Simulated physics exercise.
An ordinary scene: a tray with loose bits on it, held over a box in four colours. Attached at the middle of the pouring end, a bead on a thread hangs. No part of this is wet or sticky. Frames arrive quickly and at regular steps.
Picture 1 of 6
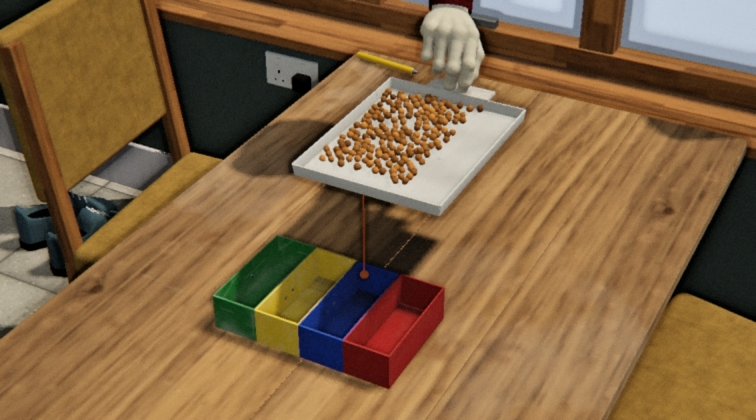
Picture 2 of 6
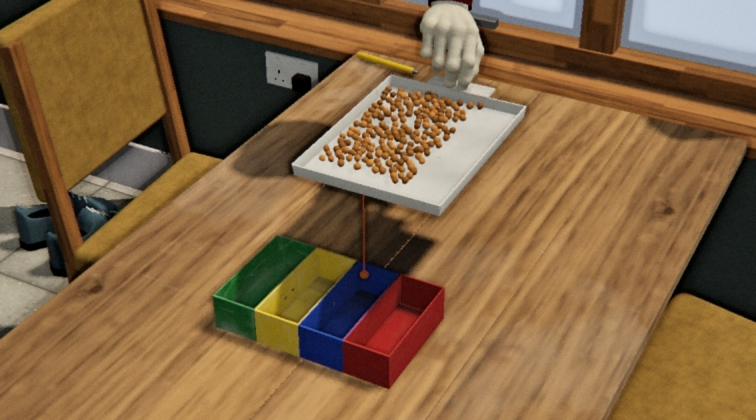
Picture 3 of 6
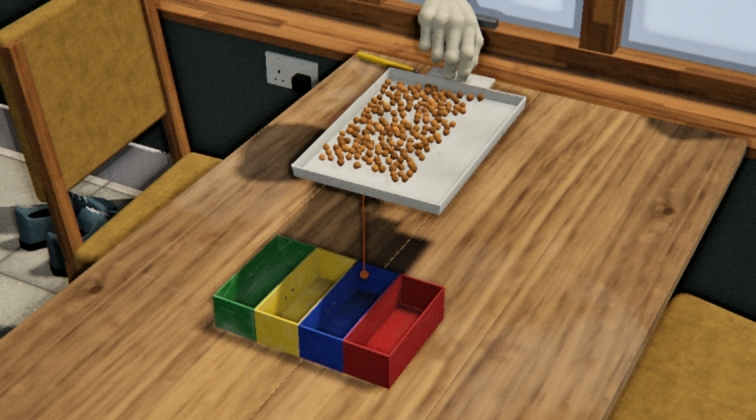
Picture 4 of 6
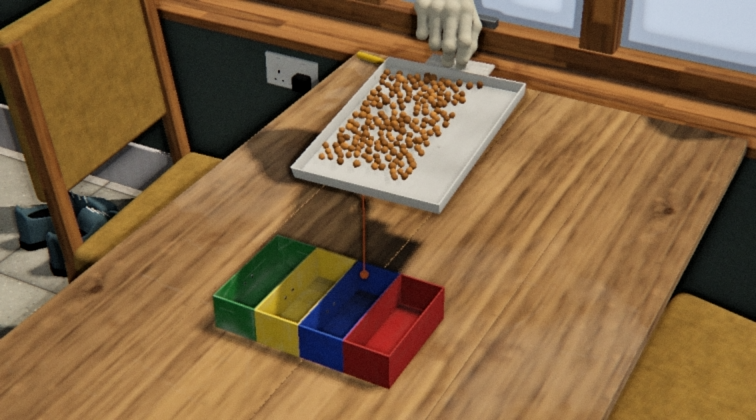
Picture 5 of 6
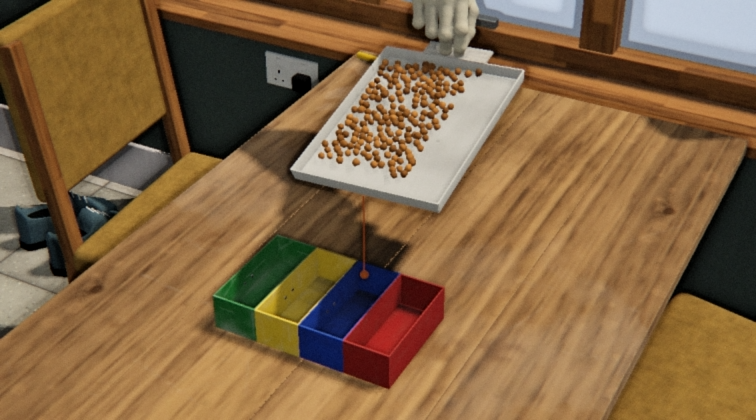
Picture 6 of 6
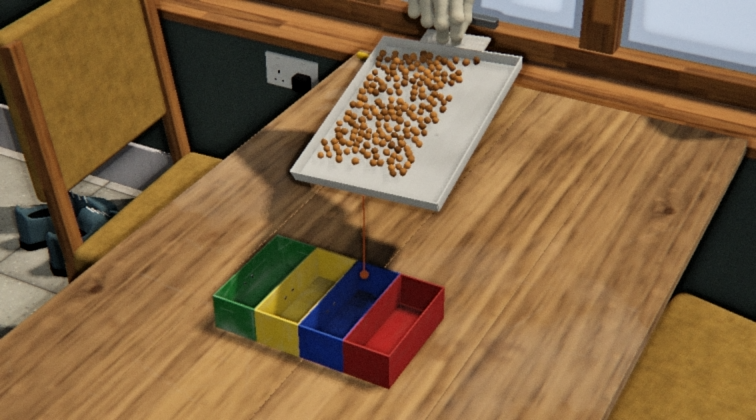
A wooden table by a window, with mustard-yellow chairs at either side, is seen from above at an angle by a still camera. A pale hand at the far end holds a white tray of small orange-brown balls above an open box with green, yellow, blue and red cells, a bead hanging on a thread between them. The hand steadily raises the tray's far end, steepening its slant toward the box, while the balls keep their places on it.
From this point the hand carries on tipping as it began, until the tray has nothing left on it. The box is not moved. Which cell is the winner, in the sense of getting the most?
Winner: Yellow.
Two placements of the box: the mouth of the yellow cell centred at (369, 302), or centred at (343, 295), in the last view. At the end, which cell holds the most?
First try: The green one. Second try: The green one.
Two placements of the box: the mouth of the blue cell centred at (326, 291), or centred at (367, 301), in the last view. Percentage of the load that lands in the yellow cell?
Trial 1 around 40 percent, trial 2 around 40 percent.
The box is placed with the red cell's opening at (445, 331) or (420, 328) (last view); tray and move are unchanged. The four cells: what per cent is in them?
You'd get 70 per cent first and 90 per cent second.
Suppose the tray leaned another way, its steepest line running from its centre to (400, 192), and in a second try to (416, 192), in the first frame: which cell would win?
First: That red cell. Second: The cell in red.
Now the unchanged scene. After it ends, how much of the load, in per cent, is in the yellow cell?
I'd put that share near 50 per cent.
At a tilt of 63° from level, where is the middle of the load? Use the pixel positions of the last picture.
Near (338, 148).
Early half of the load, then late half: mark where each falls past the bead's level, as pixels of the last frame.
First near (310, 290), later near (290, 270).
Soon, tray tipped steeply; nearly all on the tray; a stray few in the blue cell; a stray few falling or outside the box.
A while on, tray tipped past a quarter turn; nearly all on the tray; a stray few in the yellow cell; a stray few in the blue cell; a stray few in the green cell; a stray few falling or outside the box.
Towards the end, tray tipped past a quarter turn; about half in the yellow cell; about a quarter in the green cell; about a quarter in the blue cell; a small part in the red cell; a stray few falling or outside the box.
Finally, tray tipped past a quarter turn; about half in the yellow cell; about a quarter in the green cell; about a quarter in the blue cell; a small part in the red cell; a stray few outside the box.
